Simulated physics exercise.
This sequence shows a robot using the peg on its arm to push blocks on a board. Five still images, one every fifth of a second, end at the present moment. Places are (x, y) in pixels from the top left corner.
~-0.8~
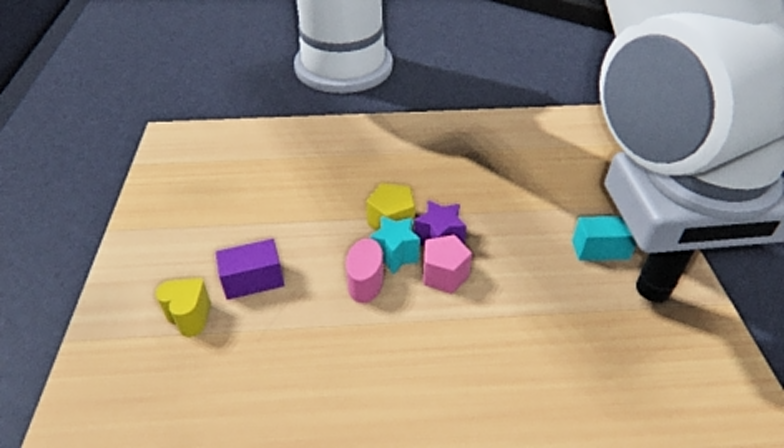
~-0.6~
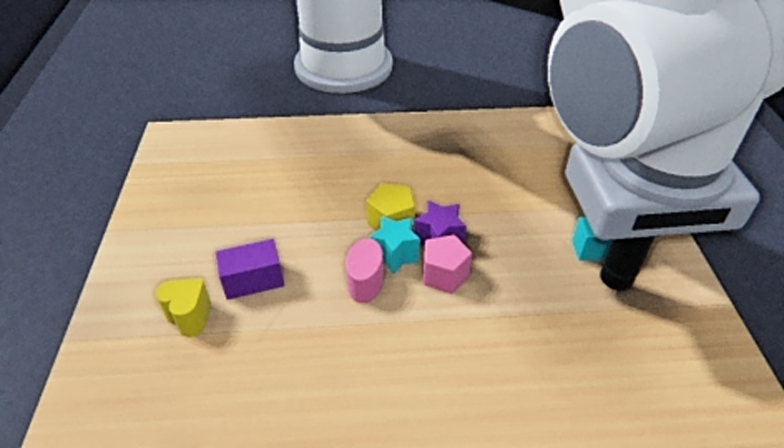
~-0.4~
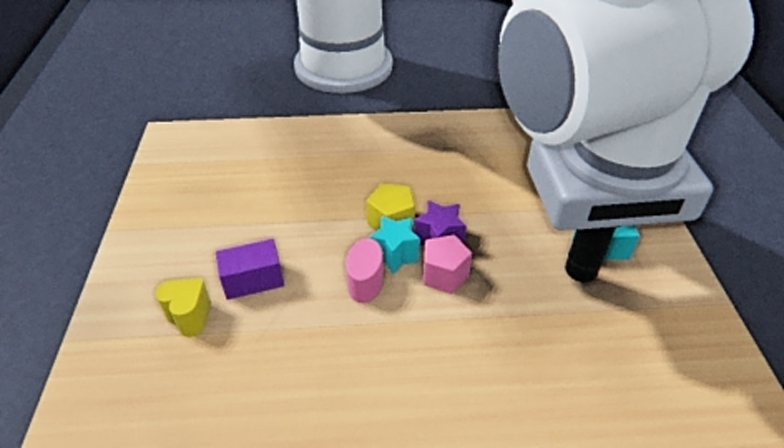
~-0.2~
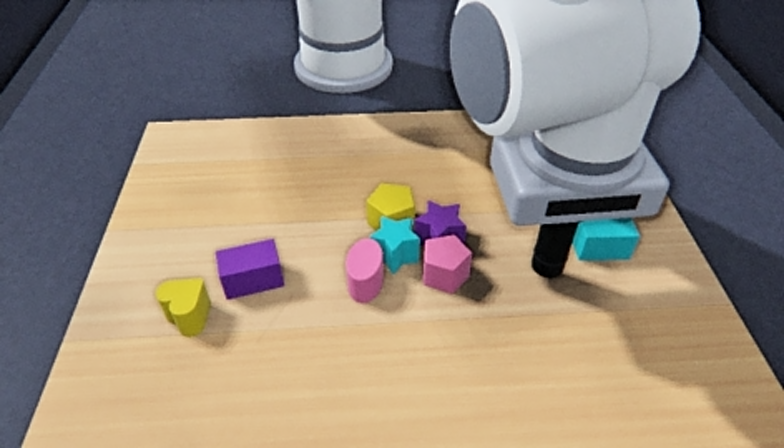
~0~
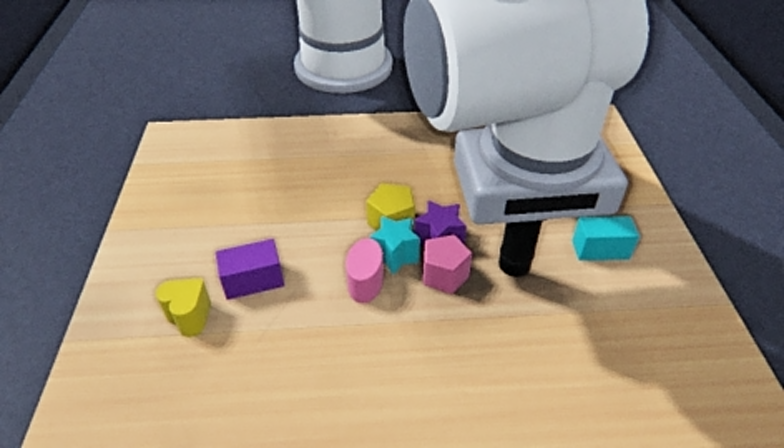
A robot arm slid its black peg steadily leftward across the wooden board, passing in front of the turquoise block and nearing the cluster of colourful shapes, while none of the blocks moved.
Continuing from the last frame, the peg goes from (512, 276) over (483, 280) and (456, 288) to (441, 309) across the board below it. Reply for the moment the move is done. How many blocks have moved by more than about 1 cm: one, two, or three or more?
I think only one will be displaced.
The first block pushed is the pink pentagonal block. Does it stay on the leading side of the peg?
I'd say the pink pentagonal block has slipped off and sits beside or behind the peg.
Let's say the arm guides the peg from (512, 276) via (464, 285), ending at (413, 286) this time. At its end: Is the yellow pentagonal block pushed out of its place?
Yes, that is what happens.
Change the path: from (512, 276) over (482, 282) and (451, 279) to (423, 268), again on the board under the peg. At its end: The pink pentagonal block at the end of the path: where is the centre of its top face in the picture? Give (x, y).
It ends at (385, 246).
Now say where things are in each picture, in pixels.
In the first picture, peg's lower end at (652, 291); turquoise star block at (395, 231); purple star block at (442, 216); pink pentagonal block at (446, 251).
In the second picture, peg at (616, 279); blocks still.
In the third picture, peg at (581, 271); blocks still.
In the fourth picture, peg at (547, 267); blocks still.
In the fifth picture, peg at (514, 266); turquoise star block at (395, 231); purple star block at (442, 216); pink pentagonal block at (446, 251).
On the path given first. Halfway along, peg at (469, 273); turquoise star block at (393, 230); pink pentagonal block at (429, 252).
At the end, peg at (442, 299); turquoise star block at (392, 229); purple star block still; pink pentagonal block at (412, 256), turned 35° clockwise.
